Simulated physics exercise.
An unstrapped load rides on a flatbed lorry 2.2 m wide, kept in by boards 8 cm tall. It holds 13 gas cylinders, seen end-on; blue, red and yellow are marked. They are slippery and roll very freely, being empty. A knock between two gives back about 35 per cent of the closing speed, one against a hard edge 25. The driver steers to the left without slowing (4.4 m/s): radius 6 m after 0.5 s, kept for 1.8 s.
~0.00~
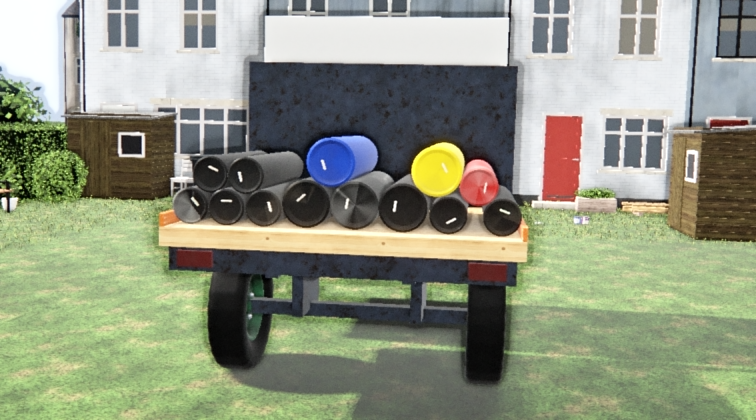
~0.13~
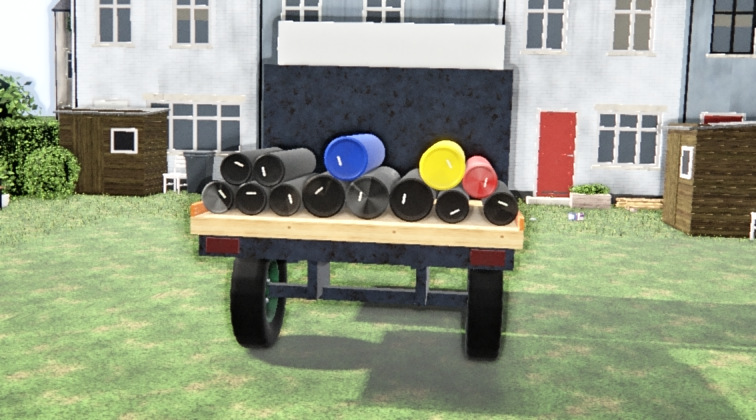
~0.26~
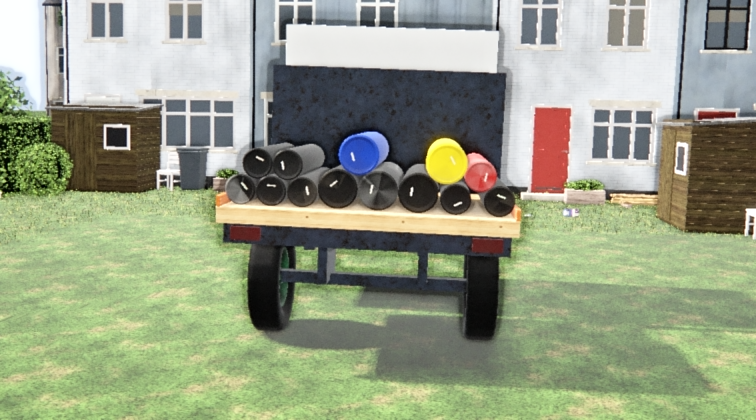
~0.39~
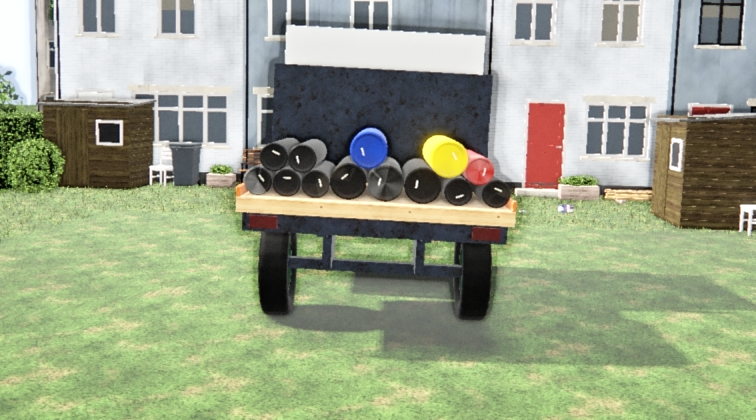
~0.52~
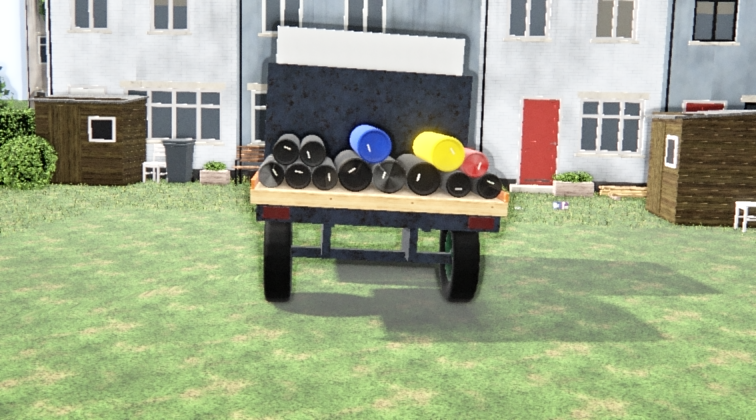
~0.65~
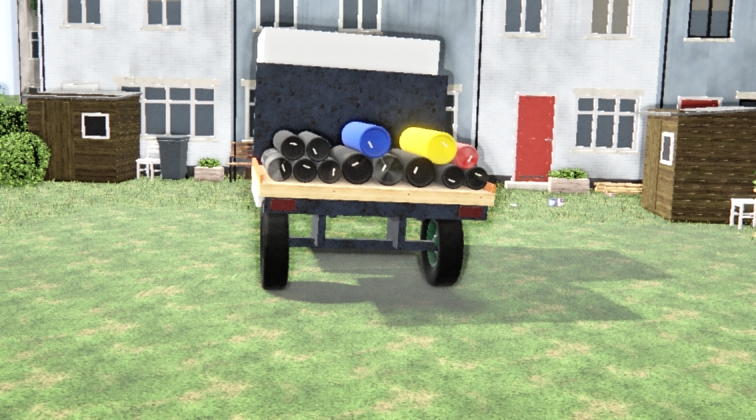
At first, a flatbed vehicle seen from behind carries stacked black cylinders, with a blue, a yellow and a red one on top, across grass towards pale houses. It rolls farther away, then begins turning left as its deck leans slightly down to the right, the cylinders keeping their arrangement.
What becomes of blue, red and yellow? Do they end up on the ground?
The blue cylinder is still aboard, the red ends on the ground, the yellow falls off.
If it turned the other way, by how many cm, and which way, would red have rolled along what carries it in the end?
About 0 cm to the left.
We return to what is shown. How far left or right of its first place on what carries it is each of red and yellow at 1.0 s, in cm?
Red 25 right, yellow 15 right.
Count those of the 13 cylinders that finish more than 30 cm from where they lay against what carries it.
The count is 2.
After 1.0 s, blue is up on others, 110 cm from the right edge, rolling left; red is up on others, 5 cm from the right edge, rolling right; yellow is up on others, 40 cm from the right edge, rolling right; 0 of 13 are off.
After 1.2 s, red is over the right board and falling; yellow is up on others, 30 cm from the right edge, rolling right; no change for blue; 1 of 13 is off.
After 1.5 s, red is over the right board and gone; yellow is up on others, 10 cm from the right edge, rolling right; no change for blue; 1 of 13 is off.
After 1.8 s, yellow is over the right board and falling; no change for blue, red; 2 of 13 are off.
At rest (2.8 s), blue is up on others, 110 cm from the right edge; red is over the right board and gone; yellow is over the right board and gone; 2 of 13 are off.
